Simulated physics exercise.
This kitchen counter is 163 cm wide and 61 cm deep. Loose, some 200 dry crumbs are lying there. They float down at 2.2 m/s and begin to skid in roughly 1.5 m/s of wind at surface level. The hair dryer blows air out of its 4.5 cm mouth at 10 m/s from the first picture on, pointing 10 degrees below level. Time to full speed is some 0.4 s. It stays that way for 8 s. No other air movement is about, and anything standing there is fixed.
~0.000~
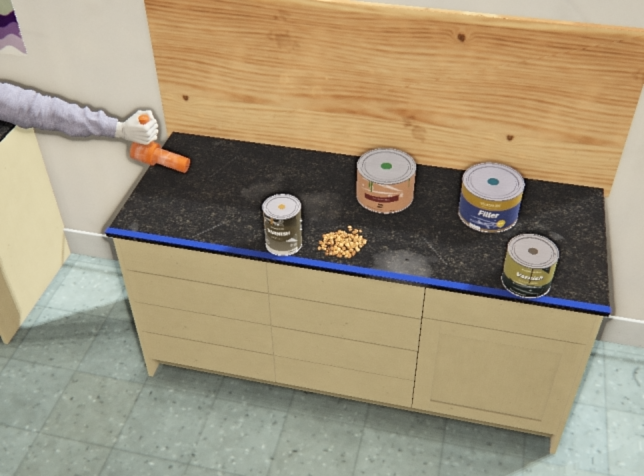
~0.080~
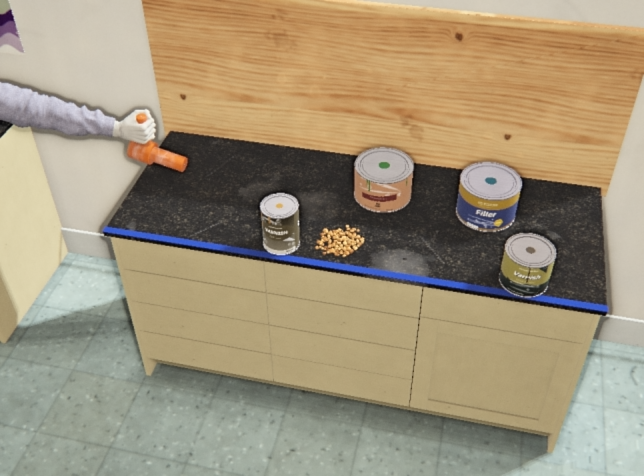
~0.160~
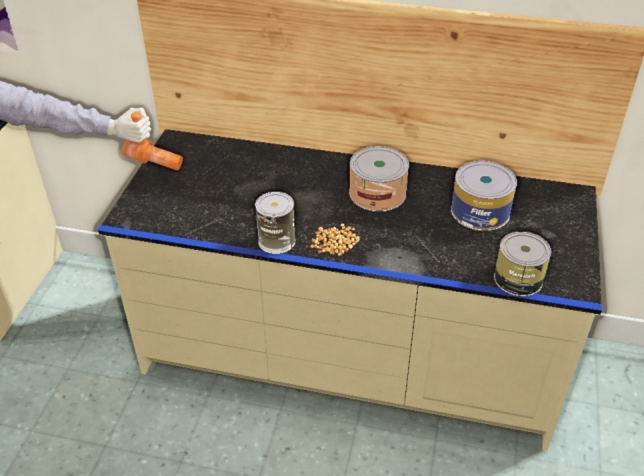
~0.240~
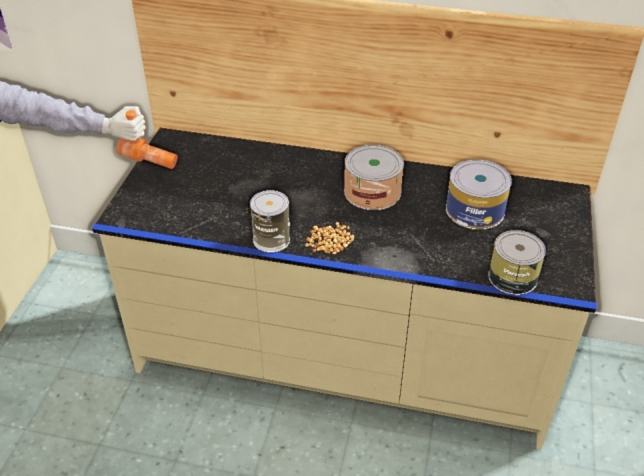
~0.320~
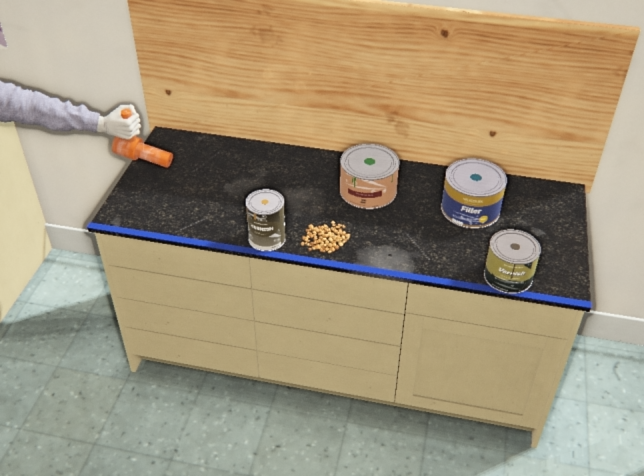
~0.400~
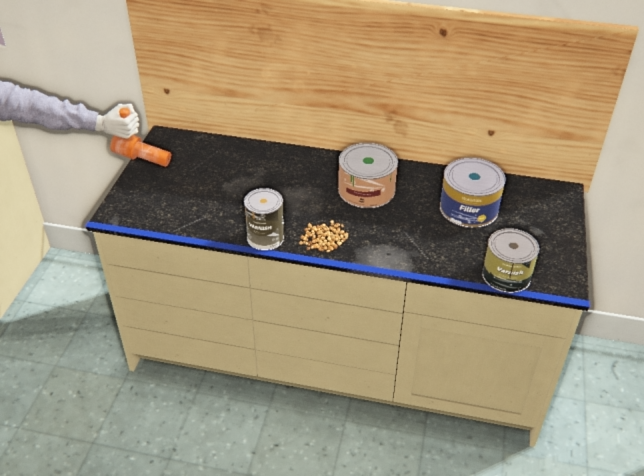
A gloved hand held an orange hair dryer over the left end of a black counter with four tins and a small pile of crumbs, and nothing stirred as the view shifted slightly.
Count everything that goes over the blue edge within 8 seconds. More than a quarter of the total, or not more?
Chances are the quarter threshold gets crossed at that edge.
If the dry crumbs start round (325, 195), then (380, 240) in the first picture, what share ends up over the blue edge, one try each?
0 %, 50 %.
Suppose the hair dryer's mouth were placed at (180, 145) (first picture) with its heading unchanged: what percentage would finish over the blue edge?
50 per cent.
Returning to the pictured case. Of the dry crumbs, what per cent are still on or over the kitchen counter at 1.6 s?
Estimate: Around 30 percent.
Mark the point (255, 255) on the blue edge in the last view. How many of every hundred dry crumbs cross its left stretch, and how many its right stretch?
Estimate: Left ~ 0 %; right ~ 80 %.
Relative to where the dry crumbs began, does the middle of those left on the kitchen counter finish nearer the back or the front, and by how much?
It has shifted to the near edge, by around 5 cm.
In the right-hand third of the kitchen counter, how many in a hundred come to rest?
Something close to 0 % ends up there.
After 1.6 s, 29 % are on the move or not yet settled, 73 % are over the blue edge; the middle of those still in play is near (323, 249).
After 2.6 s, 20 % are on the move or not yet settled, 80 % are over the blue edge; the middle of those still in play is near (321, 249).
After 4.4 s, 16 % are on the move or not yet settled, 84 % are over the blue edge; the middle of those still in play is near (320, 251).
After 8.0 s, at the end, 84 % are over the blue edge; the middle of those still in play is near (321, 251).
